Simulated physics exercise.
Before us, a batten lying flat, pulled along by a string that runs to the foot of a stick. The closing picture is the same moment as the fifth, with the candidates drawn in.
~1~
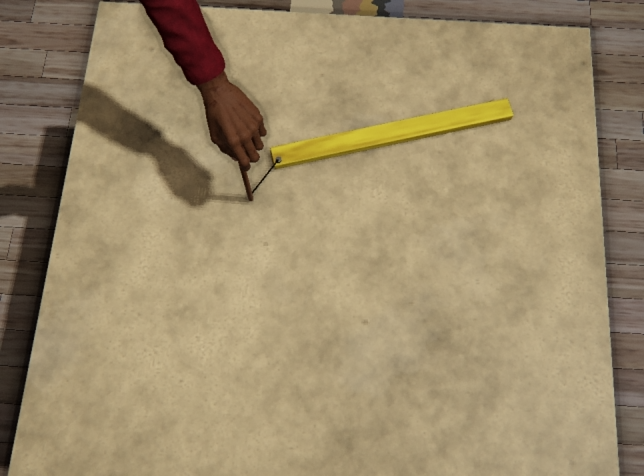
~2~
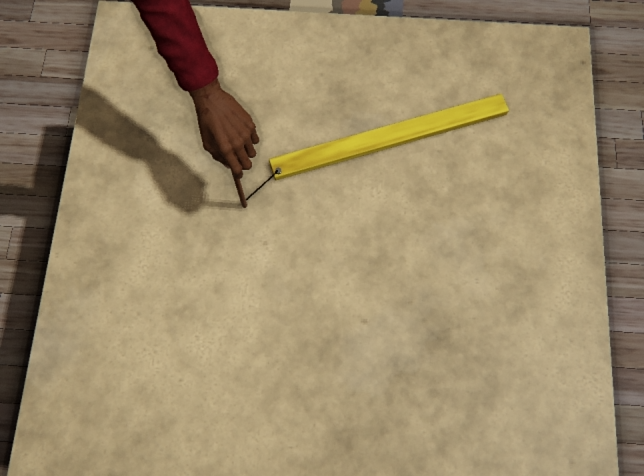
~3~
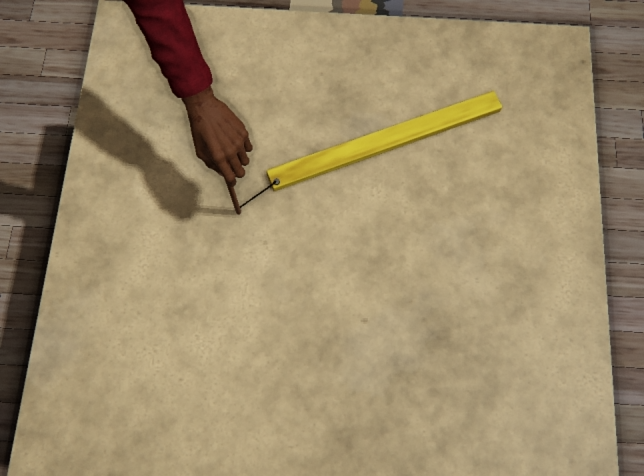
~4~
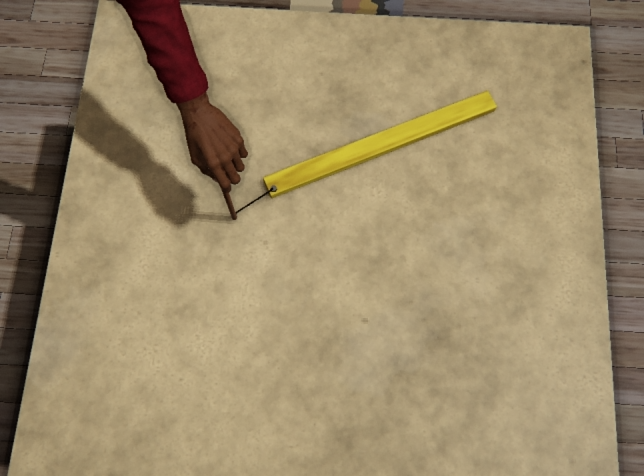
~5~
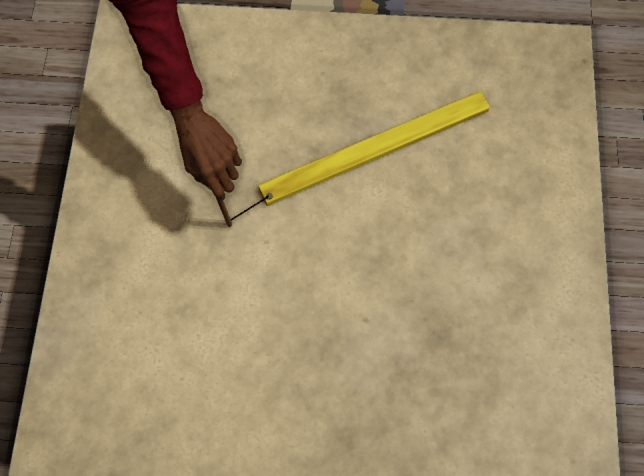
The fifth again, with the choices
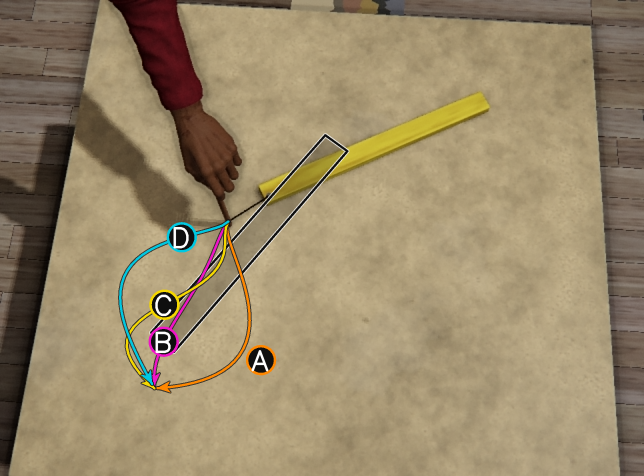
A hand in a red sleeve holds a short stick with its foot on a mottled tan board, a string running from it to the near end of a yellow batten. The hand moves slightly down and left, and the batten slides a little after it, tilting somewhat more steeply.
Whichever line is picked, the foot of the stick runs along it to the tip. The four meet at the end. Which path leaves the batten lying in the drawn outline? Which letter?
Choose path D.
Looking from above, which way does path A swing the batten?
It turns anticlockwise.
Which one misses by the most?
Path A.
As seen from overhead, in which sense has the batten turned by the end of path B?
It turns anticlockwise.
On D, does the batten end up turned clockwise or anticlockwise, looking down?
It turns anticlockwise.
On the marked copy, A from (228, 221) via (249, 328) to (157, 388); B from (228, 221) via (190, 297) to (154, 386); C from (228, 221) via (165, 305) to (155, 388); D from (228, 221) via (127, 270) to (152, 384); the outline at (253, 238).
With D. Early on, foot of the stick (151, 250), middle of the batten (308, 178).
Further on, foot of the stick (125, 324), middle of the batten (261, 211).
At the end, foot of the stick (155, 389), middle of the batten (252, 237); it lies in the outline.
As for the rest, A leaves its middle at (289, 263); B leaves its middle at (270, 247); C leaves its middle at (260, 246).
